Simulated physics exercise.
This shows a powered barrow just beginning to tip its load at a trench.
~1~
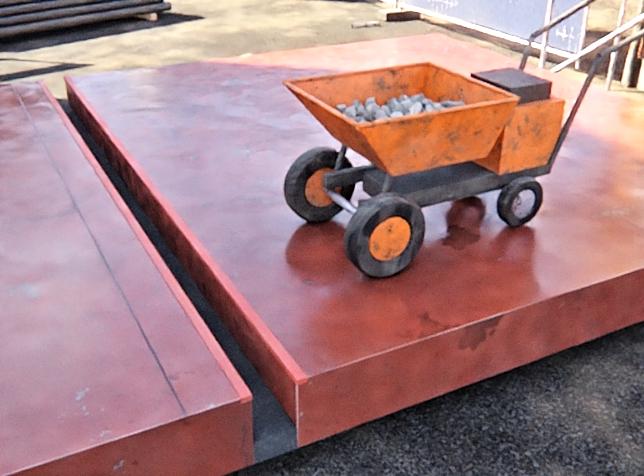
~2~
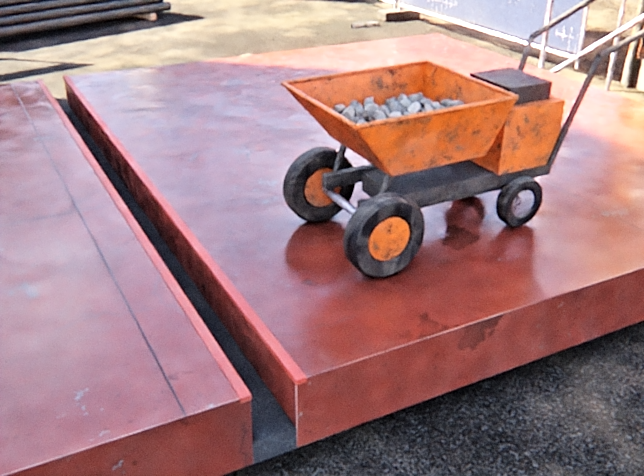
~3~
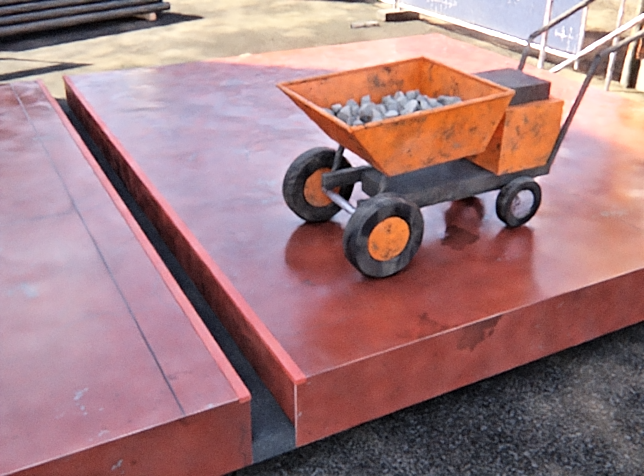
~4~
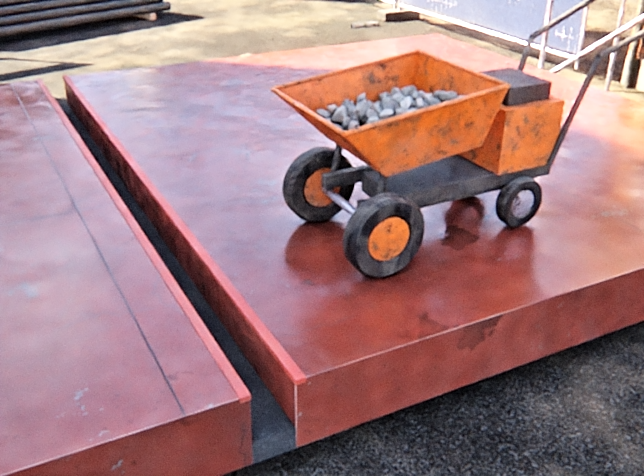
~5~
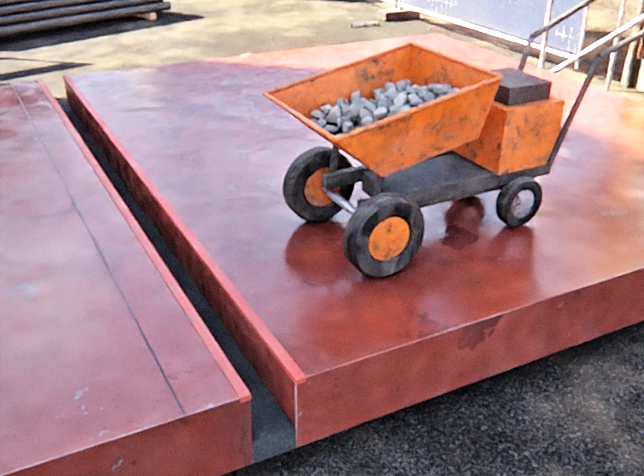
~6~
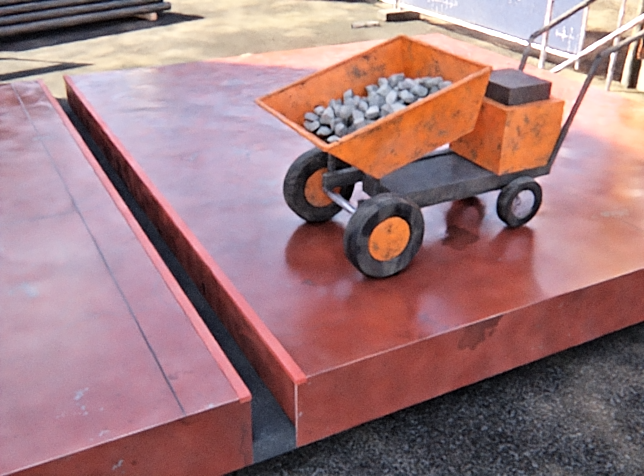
In the video, an orange wheeled barrow loaded with grey broken stones stands on a reddish slab beside a narrow gap. Its skip starts out level, then gradually tilts forward to the left while the wheels stay in place.
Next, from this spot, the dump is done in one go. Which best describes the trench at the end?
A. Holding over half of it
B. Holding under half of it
Answer: A.
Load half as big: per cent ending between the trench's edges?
Around 100 percent of it.
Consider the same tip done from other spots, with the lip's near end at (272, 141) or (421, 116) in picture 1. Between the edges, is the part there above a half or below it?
First attempt: Short of half; second attempt: Short of half.
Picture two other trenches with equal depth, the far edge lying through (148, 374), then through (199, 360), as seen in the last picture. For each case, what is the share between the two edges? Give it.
About 100 and 100 per cent.
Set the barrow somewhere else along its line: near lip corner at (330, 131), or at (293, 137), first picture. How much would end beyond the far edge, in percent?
30 and 80 percent, in that order.
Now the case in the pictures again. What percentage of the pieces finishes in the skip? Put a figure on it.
0 %, about.
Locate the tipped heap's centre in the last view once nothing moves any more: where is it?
About (202, 301).
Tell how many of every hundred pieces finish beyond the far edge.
5 per cent.
Just after the last frame, skip tipped steeply; every one in the skip.
A moment on, skip tipped steeply; almost all in the skip; about a tenth short of the trench; just a few in or heaped over the trench; just a few falling.
Further on, skip tipped right over; roughly a quarter in the skip; about a tenth short of the trench; roughly two thirds in or heaped over the trench; just a few beyond it.
When it is over, skip tipped right over; about a tenth short of the trench; the larger part in or heaped over the trench; about a tenth beyond it.
